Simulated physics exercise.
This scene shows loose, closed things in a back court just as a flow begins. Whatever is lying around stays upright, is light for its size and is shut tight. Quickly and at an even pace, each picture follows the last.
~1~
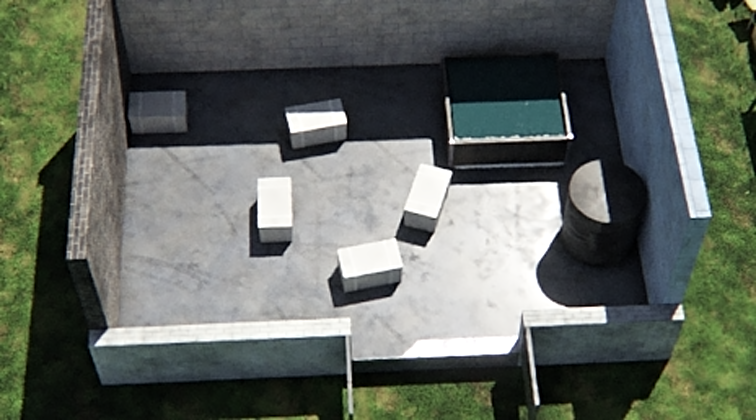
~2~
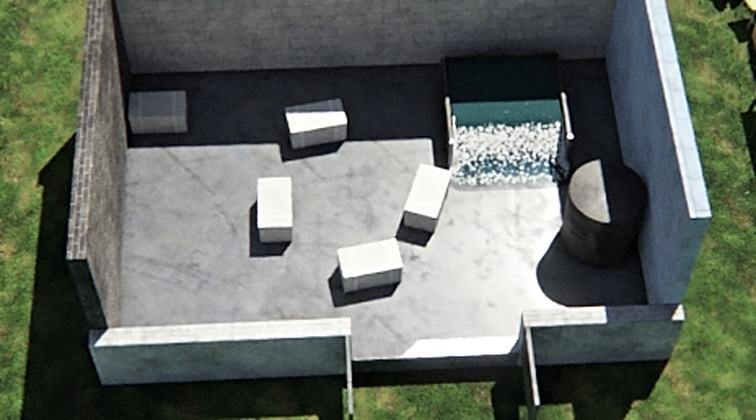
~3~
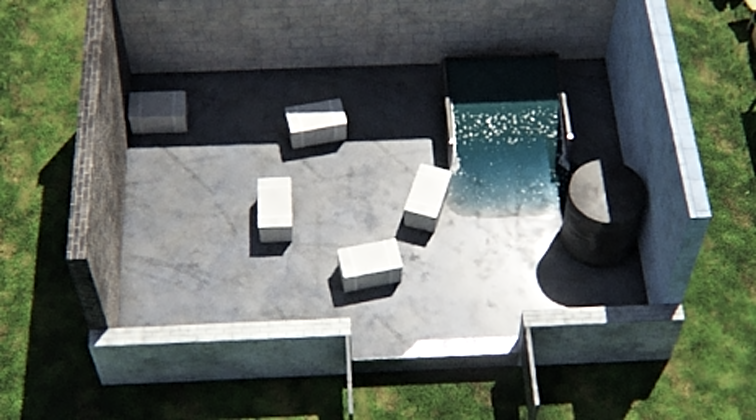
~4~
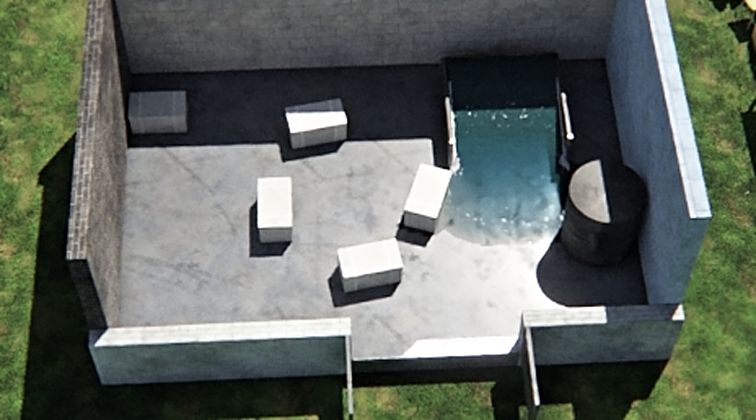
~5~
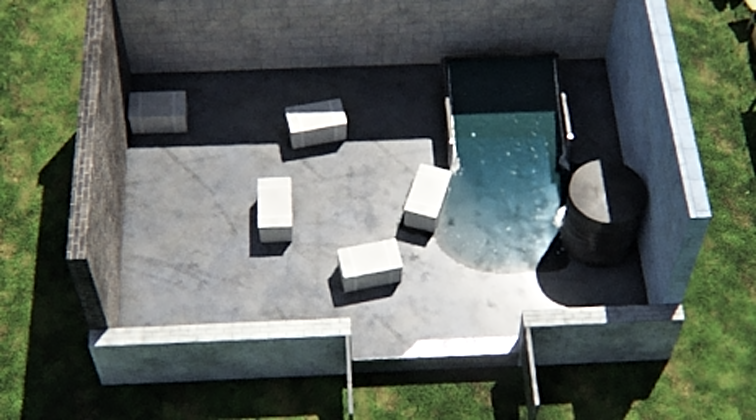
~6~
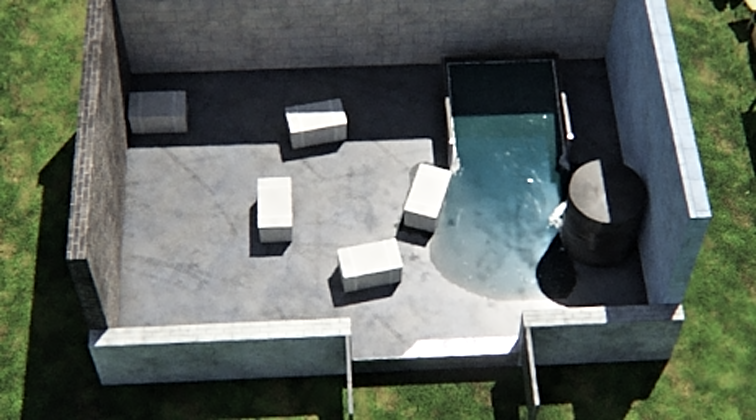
Walled back court with pale blocks and a dark cylinder standing still as water pours from an open tank, spreading across the floor.
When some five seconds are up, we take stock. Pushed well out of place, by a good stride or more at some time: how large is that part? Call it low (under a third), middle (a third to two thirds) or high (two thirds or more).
Low.
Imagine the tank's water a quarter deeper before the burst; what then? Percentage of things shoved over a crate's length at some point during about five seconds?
Share: Close to 0 %.
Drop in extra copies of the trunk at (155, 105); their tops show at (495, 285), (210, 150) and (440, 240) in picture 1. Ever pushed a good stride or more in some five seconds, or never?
One after the other: Moved that far, no, swept aside.
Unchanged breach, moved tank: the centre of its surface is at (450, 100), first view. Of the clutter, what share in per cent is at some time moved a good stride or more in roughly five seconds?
I'd put it near 40 percent.
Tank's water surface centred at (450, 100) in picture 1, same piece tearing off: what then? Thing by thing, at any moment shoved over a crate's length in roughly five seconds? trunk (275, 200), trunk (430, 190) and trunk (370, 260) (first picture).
Lab note - in sequence: Less than that; displaced that much; displaced that much.
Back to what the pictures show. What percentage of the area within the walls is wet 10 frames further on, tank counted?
My estimate is about 40 per cent.
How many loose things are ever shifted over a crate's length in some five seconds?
0 in total.
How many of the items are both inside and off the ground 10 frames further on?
Counting them up gives 0.
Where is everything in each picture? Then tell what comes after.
In the first picture, a trunk at (428, 190), on the bottom; a trunk at (274, 202) rests on the ground; 0 of 5 have shifted.
In the second picture, a trunk at (428, 190) rests on the ground; a trunk at (274, 202), on the bottom; 0 of 5 have shifted.
In the third picture, a trunk at (428, 190), on the bottom; a trunk at (274, 202), on the bottom; 0 of 5 have shifted.
In the fourth picture, a trunk at (428, 190), on the bottom; a trunk at (274, 202), on the bottom; 0 of 5 have shifted.
In the fifth picture, a trunk at (428, 190) rests on the ground; a trunk at (274, 202) rests on the ground; 0 of 5 have shifted.
In the sixth picture, a trunk at (428, 190) rests on the ground; a trunk at (274, 202), on the bottom; 0 of 5 have shifted.
A moment on, 0 of 5 are well off their spots; 0 afloat.
Next, 0 of 5 are well off their spots; 0 afloat.
Later, 0 of 5 are well off their spots; 0 afloat.
In the end, 0 of 5 are well off their spots, and 0 have been at some point; 0 afloat.
